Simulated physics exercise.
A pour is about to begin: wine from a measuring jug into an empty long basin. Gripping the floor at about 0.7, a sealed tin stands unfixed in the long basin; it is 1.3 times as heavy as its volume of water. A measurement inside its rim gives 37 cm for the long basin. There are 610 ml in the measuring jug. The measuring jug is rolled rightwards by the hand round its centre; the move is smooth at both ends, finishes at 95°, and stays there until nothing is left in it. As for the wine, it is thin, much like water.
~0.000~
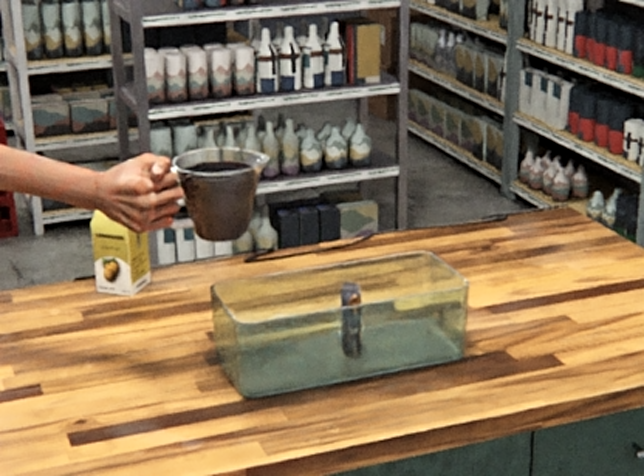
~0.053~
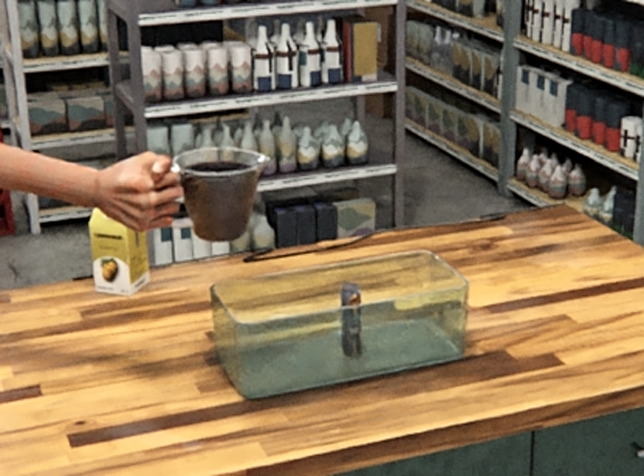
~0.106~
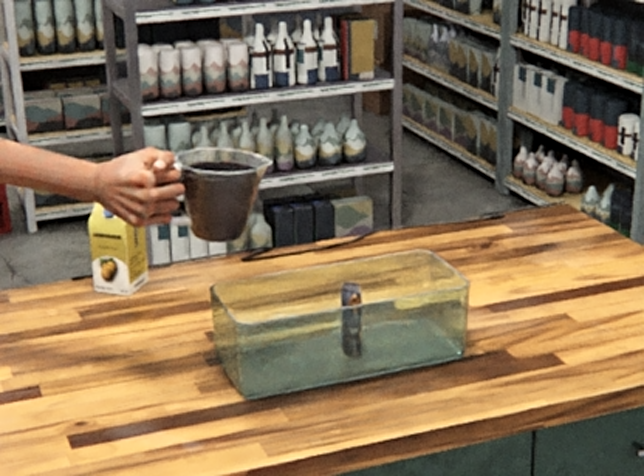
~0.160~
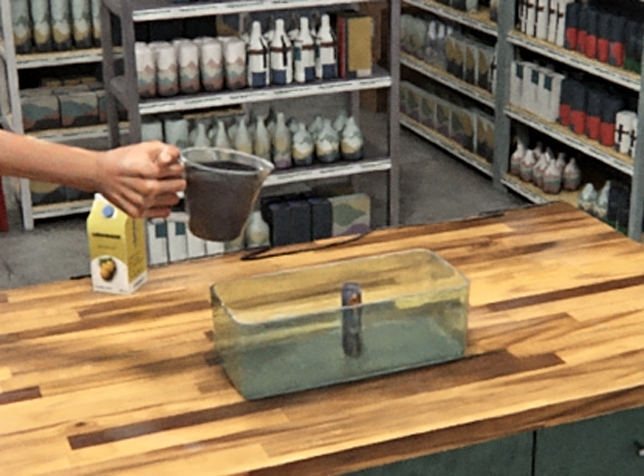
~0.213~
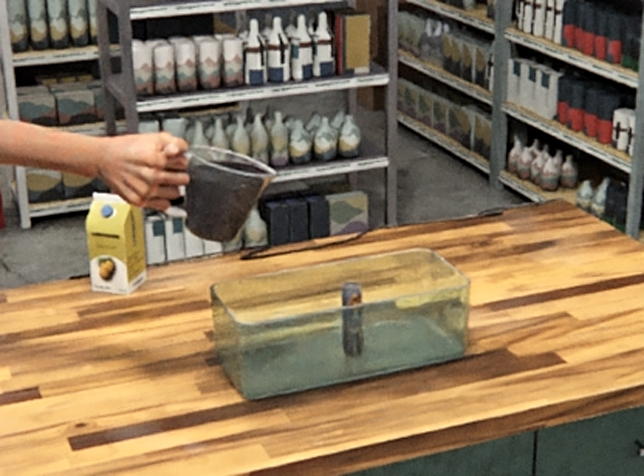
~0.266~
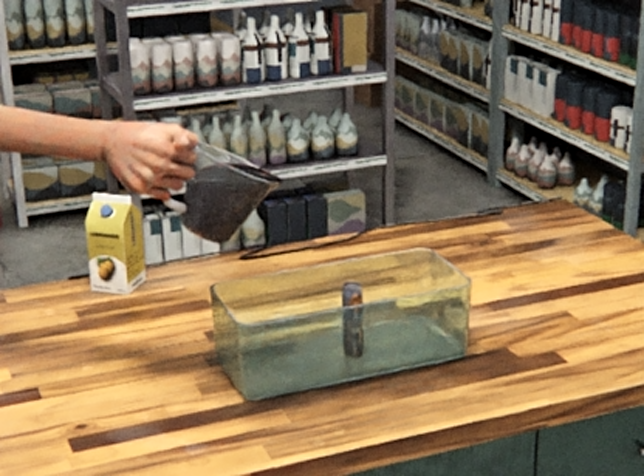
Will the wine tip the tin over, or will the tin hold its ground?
It holds.
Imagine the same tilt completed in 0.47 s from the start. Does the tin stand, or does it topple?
The tin stays on its base.
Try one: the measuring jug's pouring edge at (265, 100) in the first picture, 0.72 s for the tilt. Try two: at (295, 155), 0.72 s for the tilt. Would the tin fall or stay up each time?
Trial 1 - tin tips; trial 2 - tin tips.
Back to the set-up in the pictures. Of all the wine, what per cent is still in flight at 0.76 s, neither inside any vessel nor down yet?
I'd say some 16 per cent is in the air.
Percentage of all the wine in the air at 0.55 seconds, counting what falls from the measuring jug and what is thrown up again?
Some 32 per cent.
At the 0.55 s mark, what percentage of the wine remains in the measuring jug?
Roughly 50 %.
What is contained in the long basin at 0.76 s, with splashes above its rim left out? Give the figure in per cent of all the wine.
Near 74 in a hundred.
By 0.55 s the tilt is 83° and 49 per cent is still to pour; the tin stands where it began.
By 0.76 s the tilt is 95° and 10 per cent is still to pour; the tin stands where it began.
By 0.98 s the tilt is 95° and 1 per cent is still to pour; the tin stands where it began.
By 1.22 s the tilt is 95° and 0 per cent is still to pour; the tin stands where it began.
At rest the tin stands where it began.
